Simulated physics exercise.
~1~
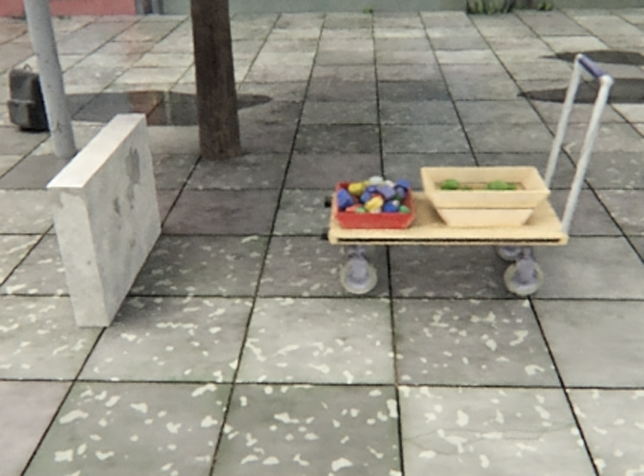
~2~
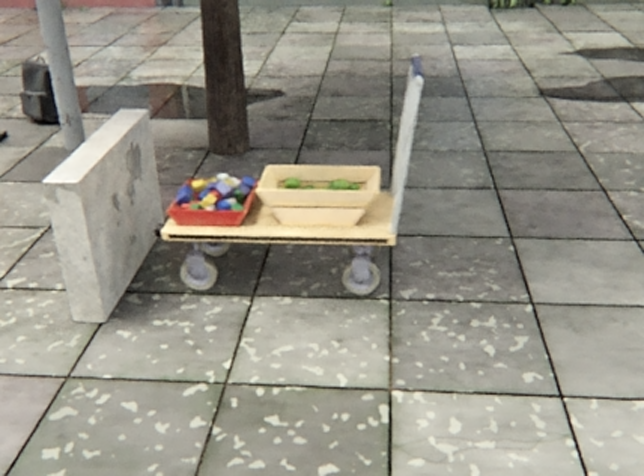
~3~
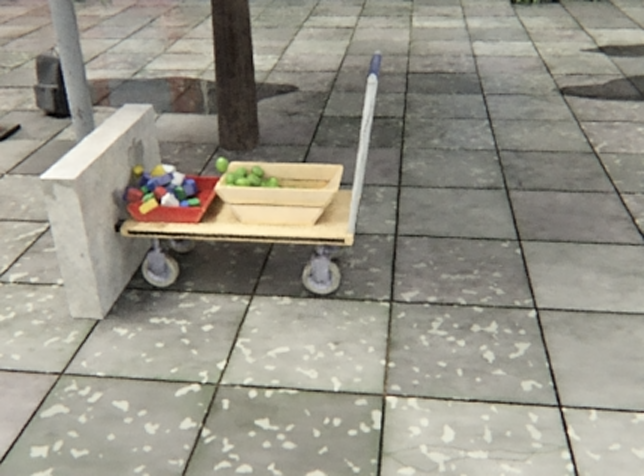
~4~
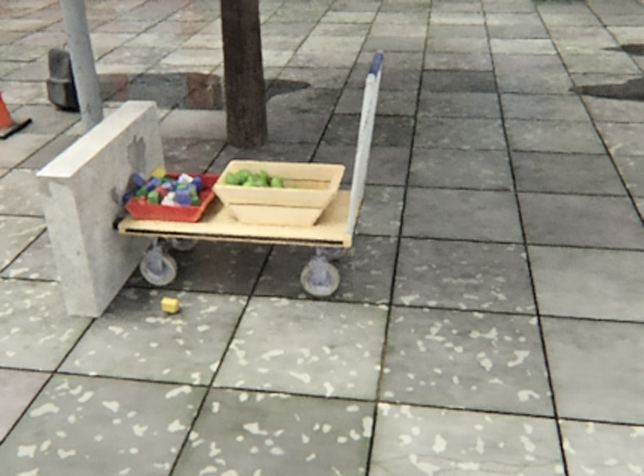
Trolley carrying a red box of toy bricks and a wooden box of limes rolling left, stopping against a low wall.
